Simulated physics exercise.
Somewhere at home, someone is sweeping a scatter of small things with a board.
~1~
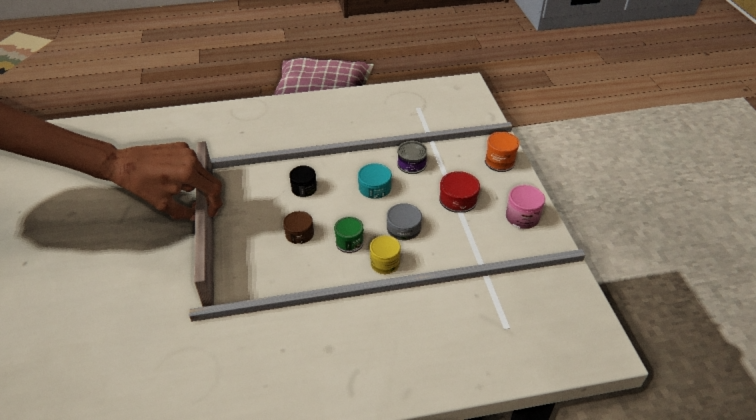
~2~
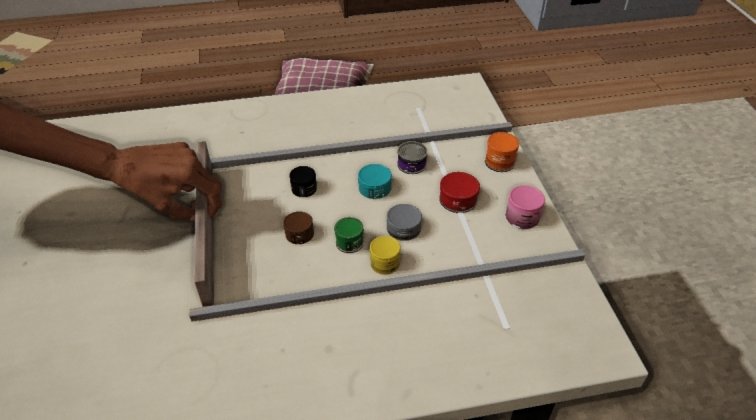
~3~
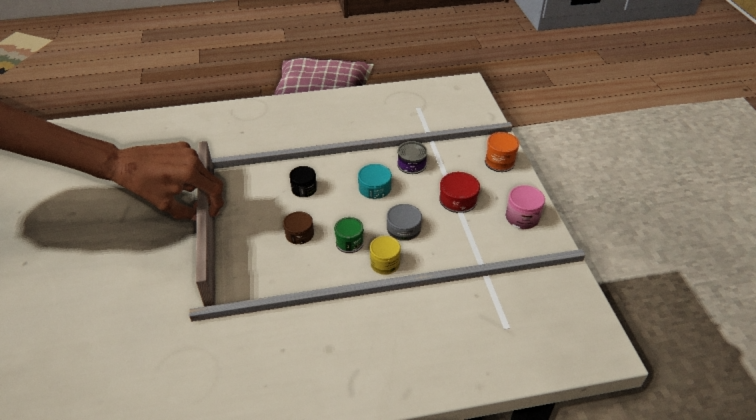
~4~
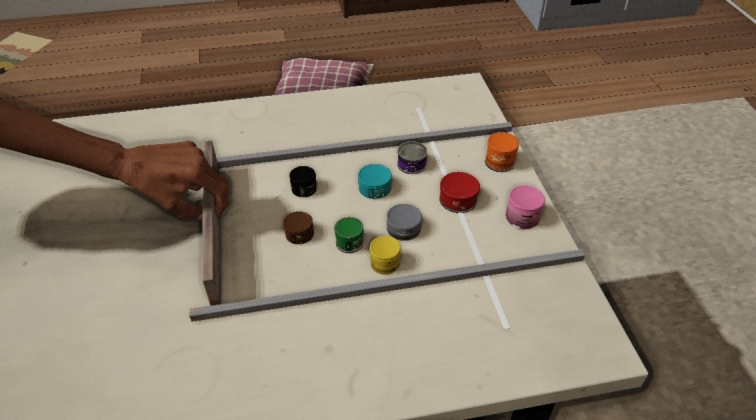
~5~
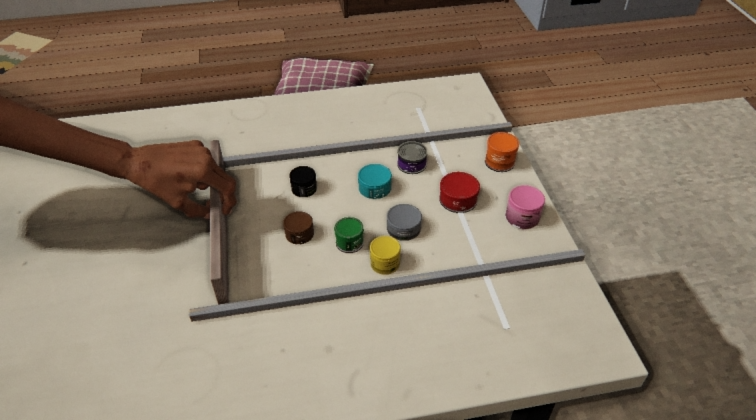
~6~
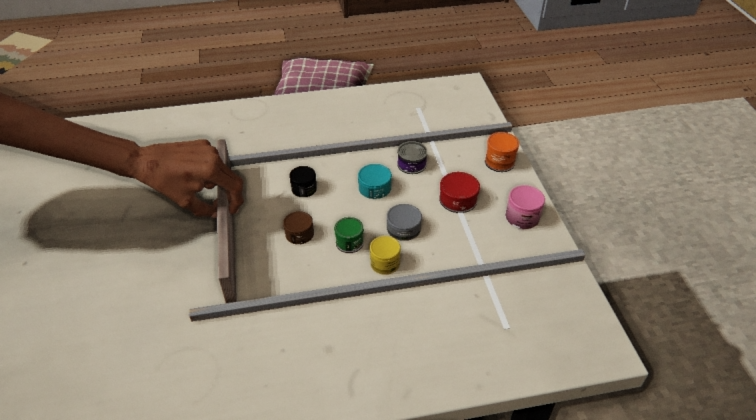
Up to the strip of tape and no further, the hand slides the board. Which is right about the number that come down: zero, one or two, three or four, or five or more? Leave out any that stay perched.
The right one is zero.
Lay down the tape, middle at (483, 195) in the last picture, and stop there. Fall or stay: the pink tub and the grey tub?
Pink tub - gone; grey tub - safe.
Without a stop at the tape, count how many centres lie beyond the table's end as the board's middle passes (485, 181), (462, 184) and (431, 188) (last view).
It comes out as 1, then 0, then 0.
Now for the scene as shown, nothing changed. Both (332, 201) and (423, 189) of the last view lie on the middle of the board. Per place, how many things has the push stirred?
I get 3 at the one place and 8 at the other.
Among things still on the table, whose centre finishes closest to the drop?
Pink tub.
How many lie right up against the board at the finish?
So the total is 5.
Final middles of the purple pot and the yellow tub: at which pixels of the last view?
In the last picture the first middle sits at (456, 142) and the other at (494, 248).
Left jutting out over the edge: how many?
0, I think.
A little later, none off yet; orange pot at rest near (502, 152); pink tub at rest near (525, 207); red tin at rest near (459, 192).
When it is over, the number that fall off is zero.
